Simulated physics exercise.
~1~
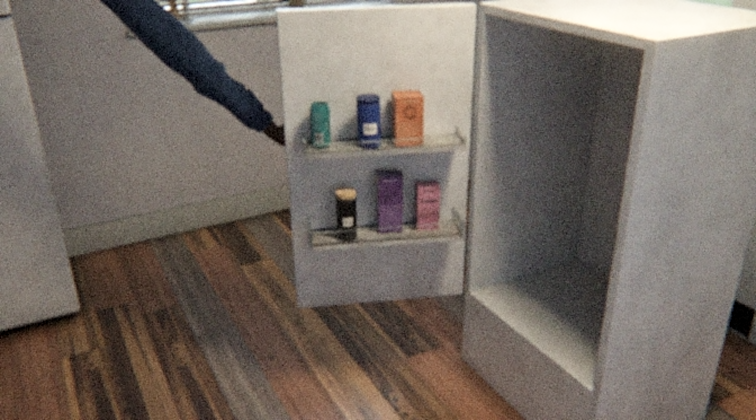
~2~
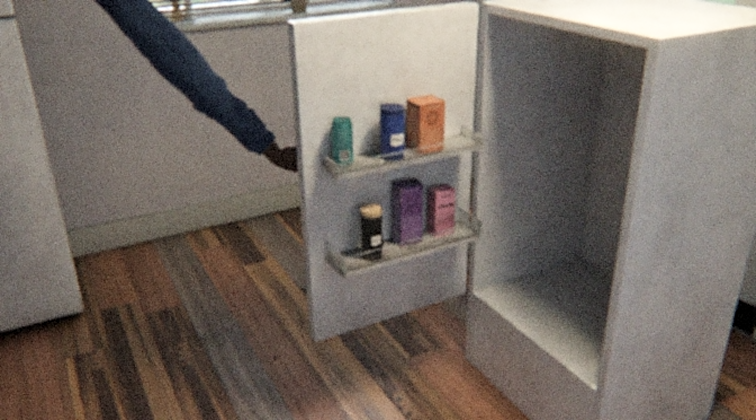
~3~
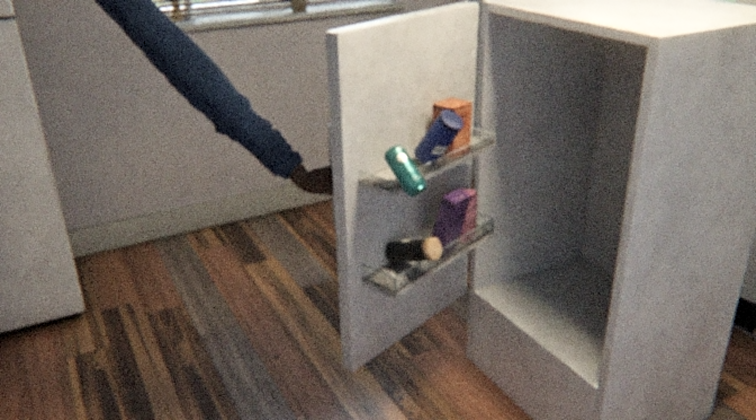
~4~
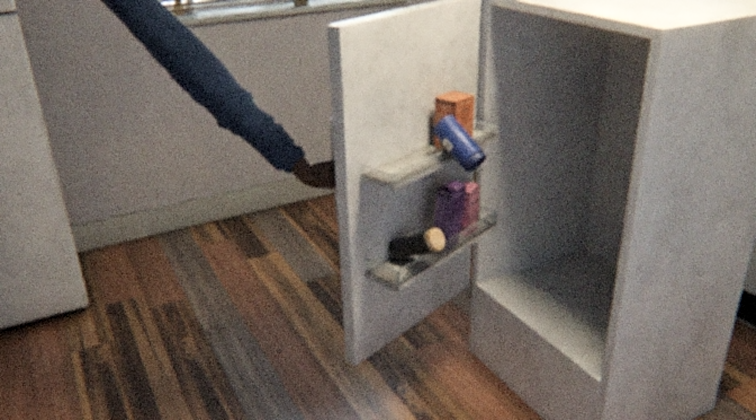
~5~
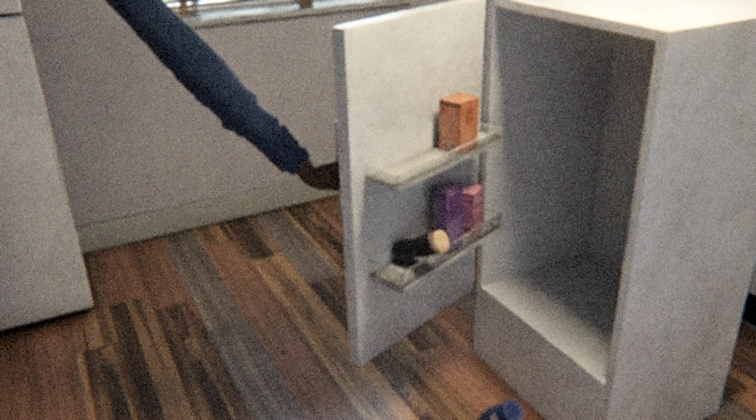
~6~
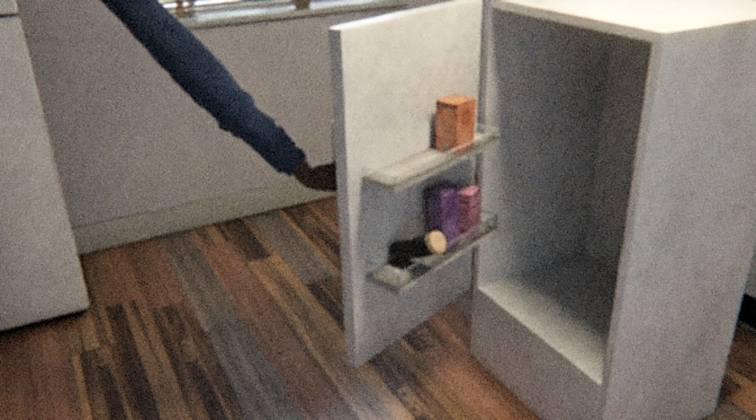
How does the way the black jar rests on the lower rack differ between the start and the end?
At the start the black jar stands upright on the lower rack, and by the end it is lying on its side there.
